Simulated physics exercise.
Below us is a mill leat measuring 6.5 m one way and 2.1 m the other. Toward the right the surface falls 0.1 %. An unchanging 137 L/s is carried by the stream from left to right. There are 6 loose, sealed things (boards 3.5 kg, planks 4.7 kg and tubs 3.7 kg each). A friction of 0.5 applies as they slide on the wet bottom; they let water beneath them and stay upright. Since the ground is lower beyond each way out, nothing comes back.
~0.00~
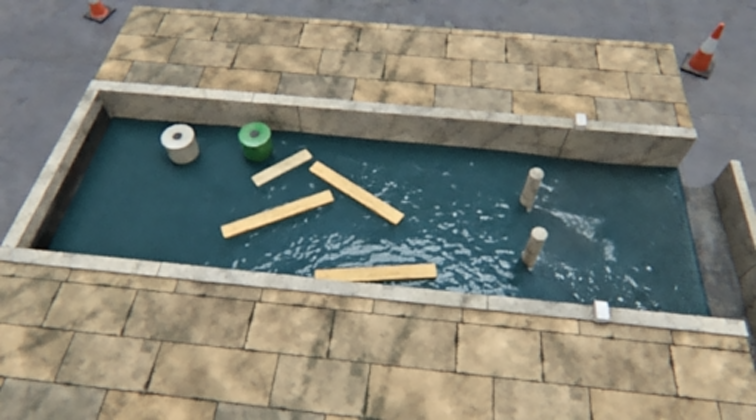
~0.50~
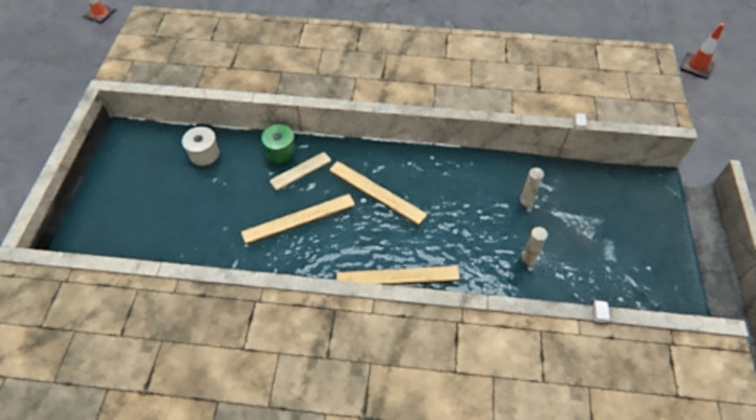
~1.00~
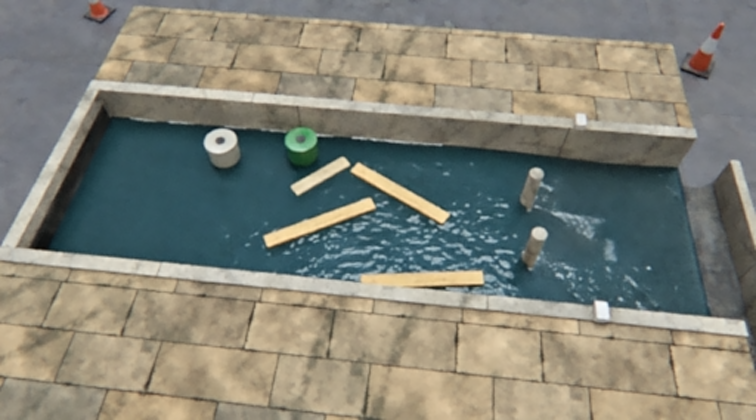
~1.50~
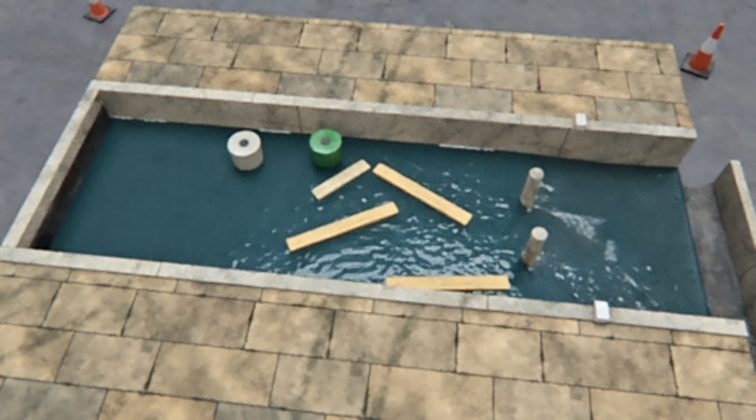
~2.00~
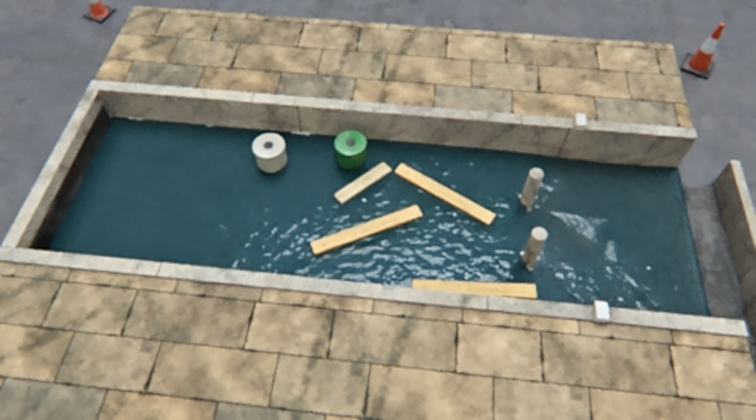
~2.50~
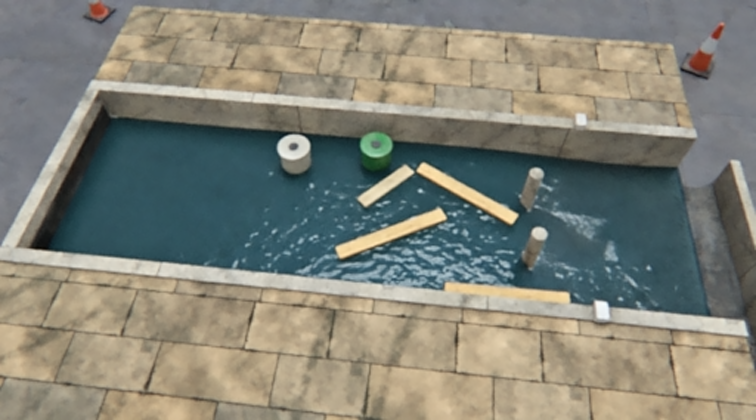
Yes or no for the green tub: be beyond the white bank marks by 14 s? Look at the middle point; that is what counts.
Green tub: Makes it across.
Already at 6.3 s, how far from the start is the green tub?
450 cm or so by then.
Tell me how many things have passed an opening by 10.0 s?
Total: 6.
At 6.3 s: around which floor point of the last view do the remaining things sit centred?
The centre sits near (578, 204).
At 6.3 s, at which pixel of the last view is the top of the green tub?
By then the top sits at about (647, 161).
After 3.5 s the green tub is near (430, 149), 2.0 m from its start, afloat; 1 of 6 are over the mark; 6 afloat.
After 6.3 s the green tub is near (647, 161), 4.3 m from its start, afloat; 5 of 6 are over the mark; 4 afloat.
After 10.0 s the green tub has gone out; 6 of 6 are over the mark; 0 afloat.
After 14.0 s the green tub has gone out; 6 of 6 are over the mark; 0 afloat.
